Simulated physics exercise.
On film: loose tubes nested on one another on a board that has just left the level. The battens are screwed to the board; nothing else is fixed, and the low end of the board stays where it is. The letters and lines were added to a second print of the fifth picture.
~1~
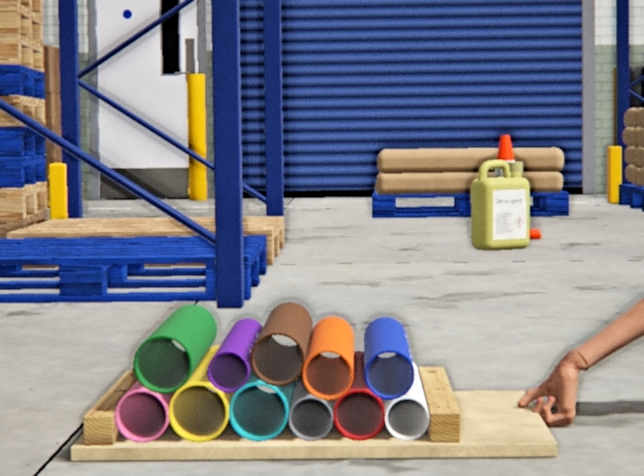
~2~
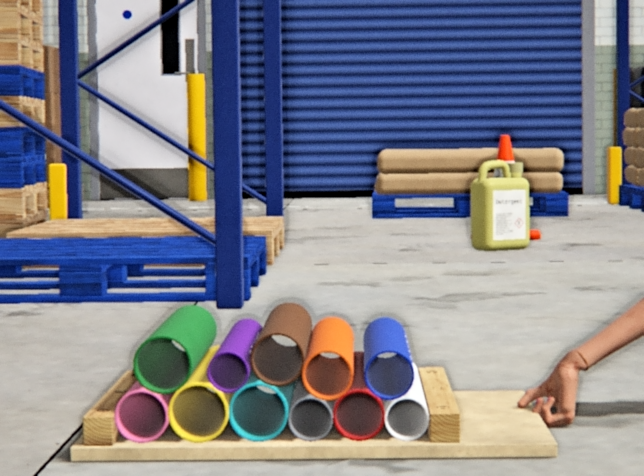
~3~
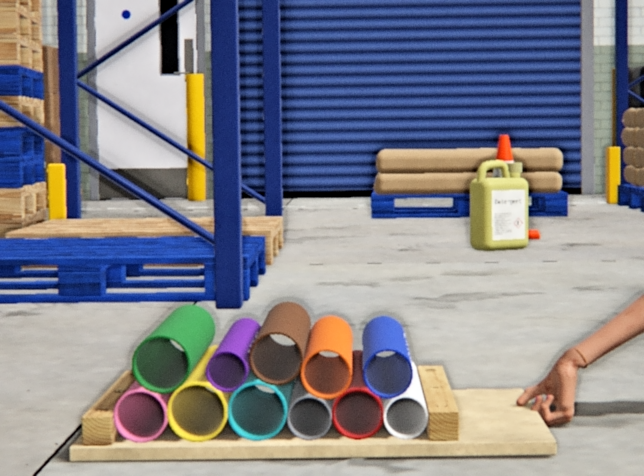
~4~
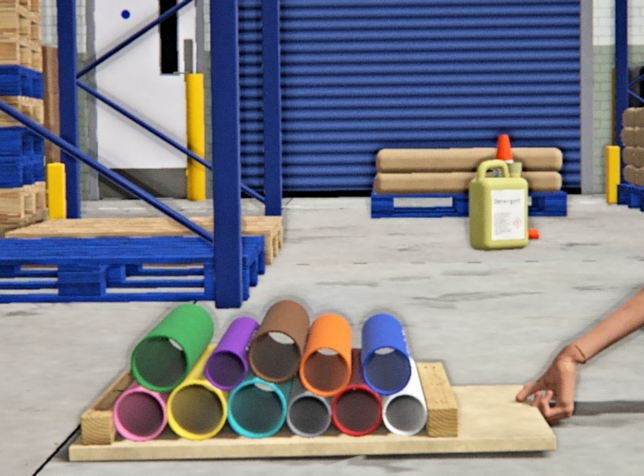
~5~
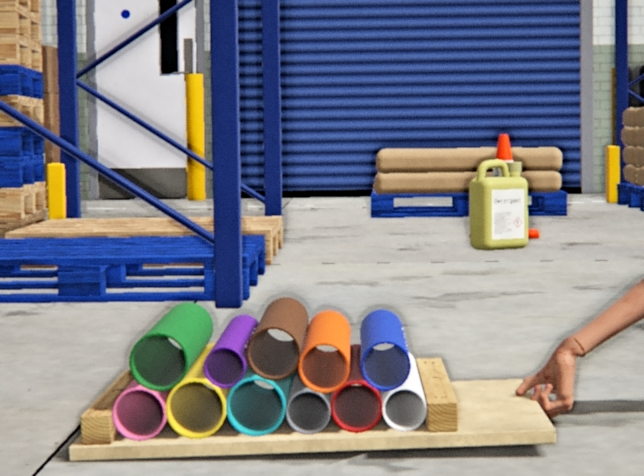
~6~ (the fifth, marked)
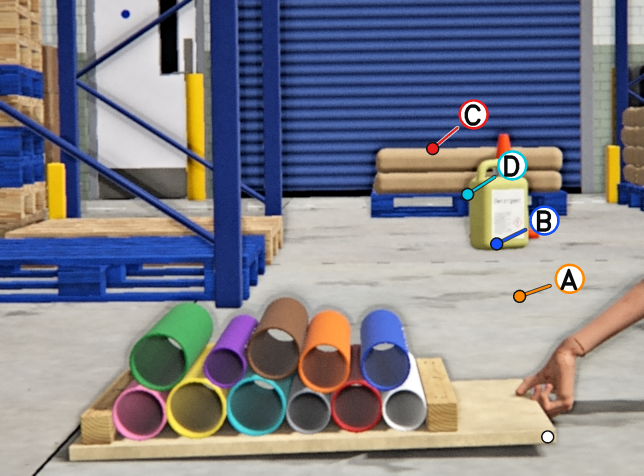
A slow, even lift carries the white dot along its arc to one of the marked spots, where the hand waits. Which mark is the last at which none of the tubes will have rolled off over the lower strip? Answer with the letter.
Stop at A.
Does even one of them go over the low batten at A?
No, at A.
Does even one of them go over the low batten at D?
At D: Yes.
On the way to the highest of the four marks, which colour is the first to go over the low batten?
The green one.
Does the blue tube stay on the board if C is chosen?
No.
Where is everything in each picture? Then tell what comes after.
Board (317, 409); pink tube (142, 416); yellow tube (198, 412), in the first picture.
Yellow tube (198, 413); turquoise tube (258, 412), in the second picture.
Board (316, 408); red tube (358, 414); white tube (406, 417); orange tube (327, 374), in the third picture.
Board (315, 407); pink tube (140, 416); yellow tube (196, 411), in the fourth picture.
Board (315, 403); pink tube (139, 414); yellow tube (196, 409), in the fifth picture.
On the marked copy, A at (520, 296); B at (497, 244); C at (433, 148); D at (467, 194); the white dot at (548, 437).
Following A. Soon after the start, board at 14°.
Later, board at 19°.
In the end, board at 19°, none over the low batten.
As for the rest, B one over the low batten (green); C five over the low batten; D four over the low batten (orange, green, purple, brown).
